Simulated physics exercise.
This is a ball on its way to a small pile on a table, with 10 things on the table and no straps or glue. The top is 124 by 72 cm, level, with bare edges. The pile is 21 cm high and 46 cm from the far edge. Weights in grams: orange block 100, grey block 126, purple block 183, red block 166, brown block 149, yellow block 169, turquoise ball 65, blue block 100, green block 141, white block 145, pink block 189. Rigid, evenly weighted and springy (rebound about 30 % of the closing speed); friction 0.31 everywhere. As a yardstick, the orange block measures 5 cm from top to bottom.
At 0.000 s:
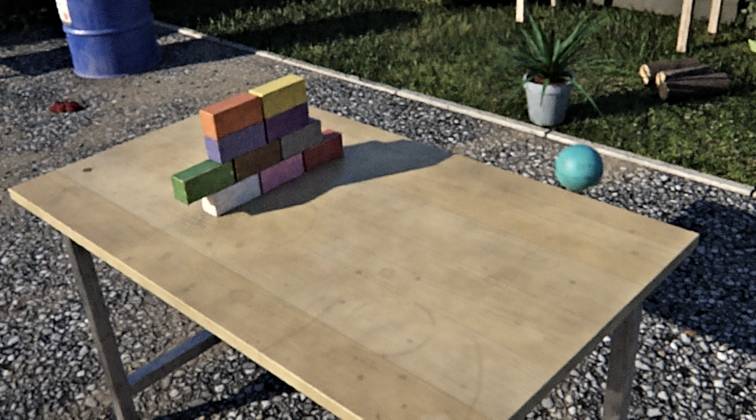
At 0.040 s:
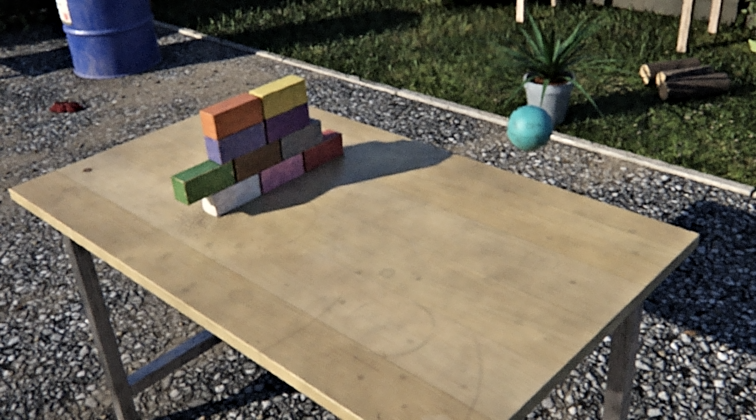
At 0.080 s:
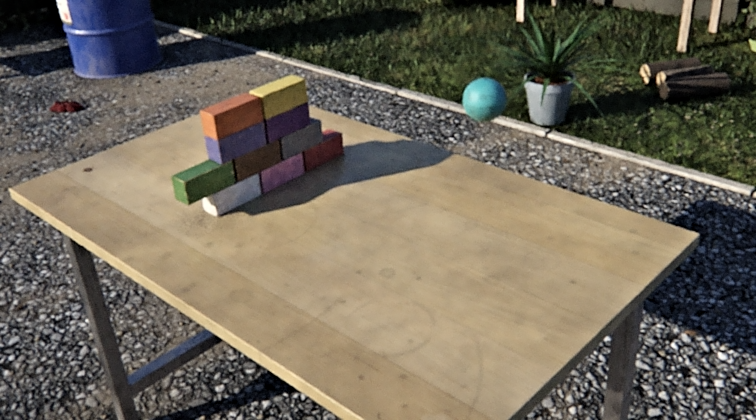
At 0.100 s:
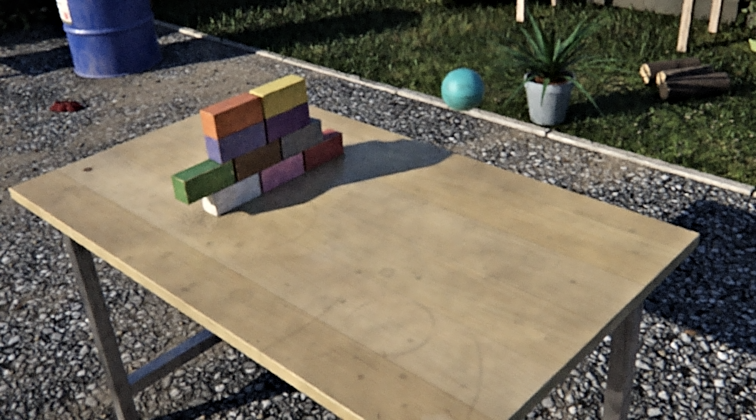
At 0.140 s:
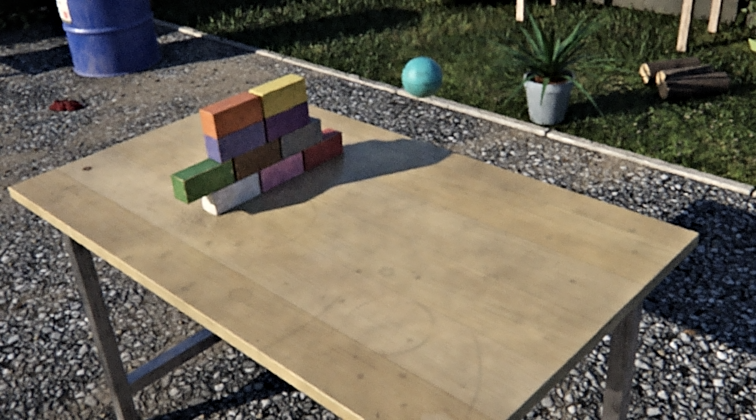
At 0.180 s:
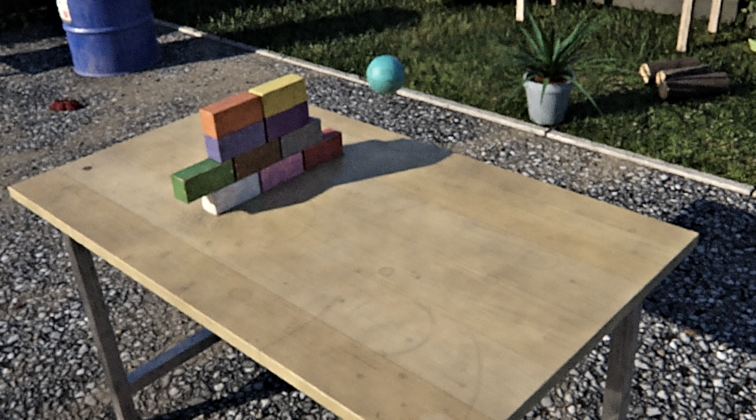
At first, a turquoise ball is in the air by the right side of a wooden table, where a small stack of colourful blocks stands. The ball then travels left and upward past a potted plant, its climb flattening as it draws nearer to the blocks, which stay still throughout.
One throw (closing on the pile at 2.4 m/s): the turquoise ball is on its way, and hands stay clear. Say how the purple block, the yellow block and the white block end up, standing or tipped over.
The purple block tips over and the yellow block tips over and the white block stays upright.
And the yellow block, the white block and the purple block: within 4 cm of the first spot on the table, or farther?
The yellow block gets shifted; the white block holds its spot; the purple block gets shifted.
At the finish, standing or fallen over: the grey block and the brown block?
The grey block falls over; the brown block is still upright.
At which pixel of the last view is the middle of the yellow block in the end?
Around (162, 140).
Around 0.38 s, turquoise ball near (341, 113); yellow block shifted 3 cm near (268, 92); purple block shifted 3 cm near (272, 116).
Around 0.58 s, turquoise ball near (377, 134); yellow block at 53° to upright near (240, 107); purple block at 53° to upright near (257, 123); grey block at 31° to upright.
Around 0.78 s, turquoise ball near (385, 132); purple block upside down near (223, 137); yellow block upside down near (188, 140); grey block on its side.
Finally (1.4 s), on their side or leaning hard on the table, grey block, purple block and yellow block; the other 7 still in place (within 4 cm). Final places as that camera would see them, purple block near (201, 149), yellow block near (161, 140).
